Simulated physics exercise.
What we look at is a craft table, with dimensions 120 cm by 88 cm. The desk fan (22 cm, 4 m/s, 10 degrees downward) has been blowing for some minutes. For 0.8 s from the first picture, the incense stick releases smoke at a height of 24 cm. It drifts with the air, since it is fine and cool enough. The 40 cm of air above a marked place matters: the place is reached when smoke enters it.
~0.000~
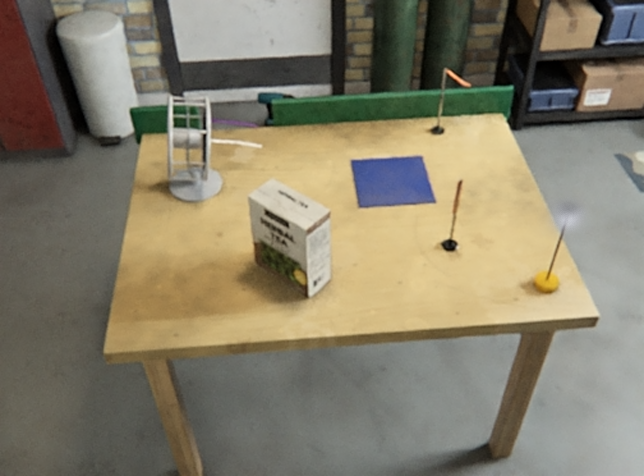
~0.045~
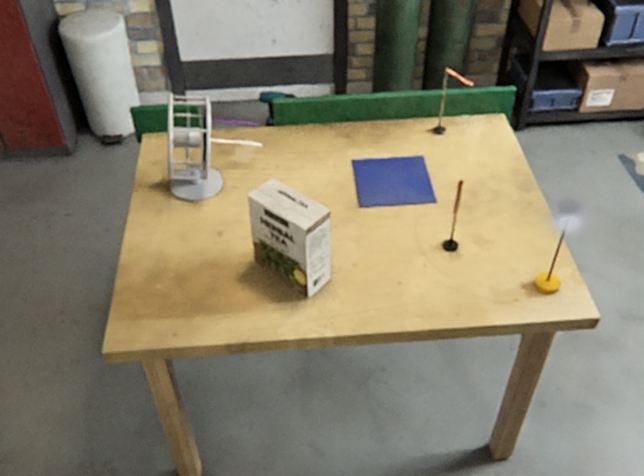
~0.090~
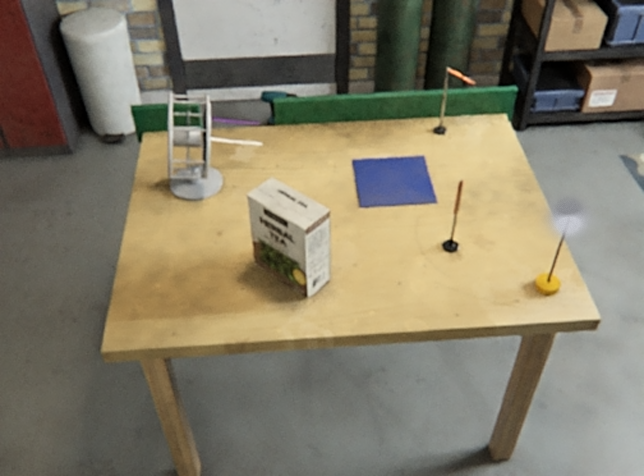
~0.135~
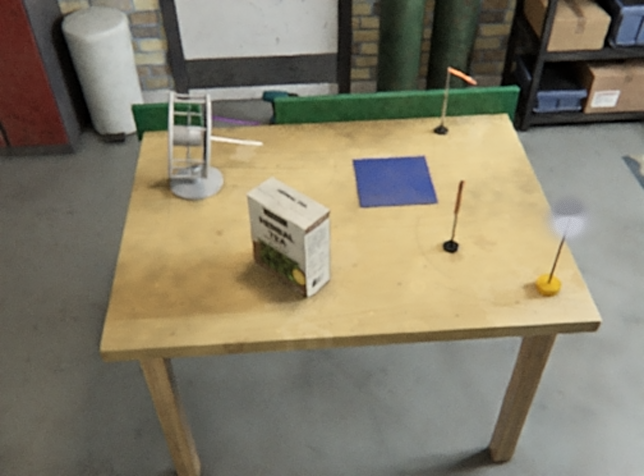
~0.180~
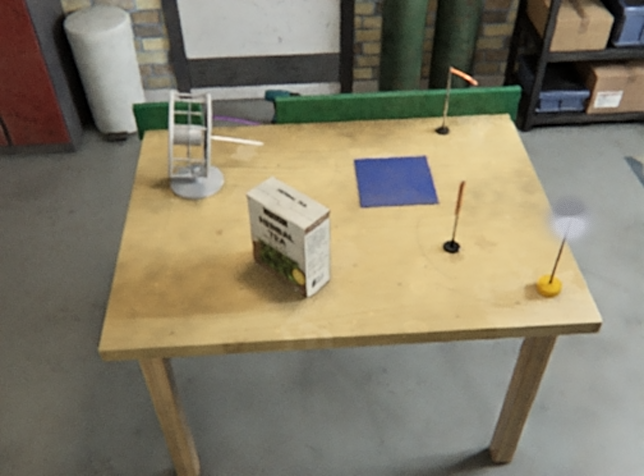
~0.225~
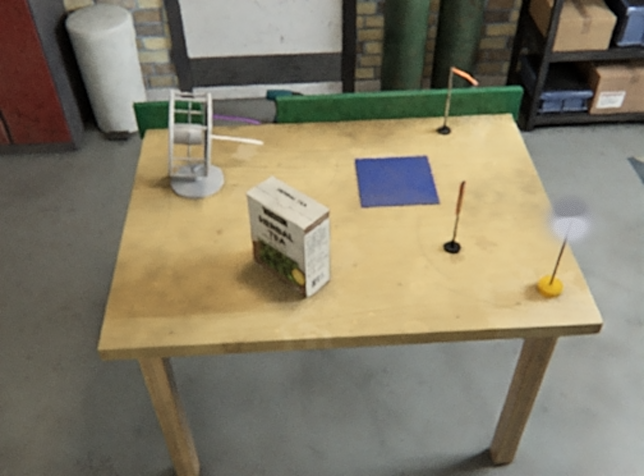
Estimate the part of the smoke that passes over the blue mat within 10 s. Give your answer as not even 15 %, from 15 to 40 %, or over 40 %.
My answer: Under 15 %.
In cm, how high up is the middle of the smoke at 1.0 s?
I'd put it at around 20 cm up.
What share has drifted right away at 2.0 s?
5 per cent.
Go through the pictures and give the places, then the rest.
The smoke is thickest near (567, 216), the incense stick stands at (563, 231) and the desk fan is at (188, 139), in the first picture.
The smoke is thickest near (568, 217) and the blue mat is centred on (393, 181), in the second picture.
The smoke is thickest near (568, 218), a ribbon ends at (456, 213) and a ribbon ends at (474, 83), in the third picture.
The smoke is thickest near (568, 218) and the top of a carton is at (288, 202), in the fourth picture.
The smoke is thickest near (569, 219), in the fifth picture.
The smoke is thickest near (569, 220), a ribbon ends at (458, 214) and a ribbon ends at (478, 84), in the sixth picture.
By 1.0 s, 0 % has passed over the blue mat; 0 % has left the area, and the middle of the rest is near (561, 219).
By 2.0 s, 0 % has passed over the blue mat; 5 % has left the area, and the middle of the rest is near (555, 227).
By 4.0 s, 0 % has passed over the blue mat; 81 % has left the area.
By 10.0 s, 0 % has passed over the blue mat; 100 % has left the area.
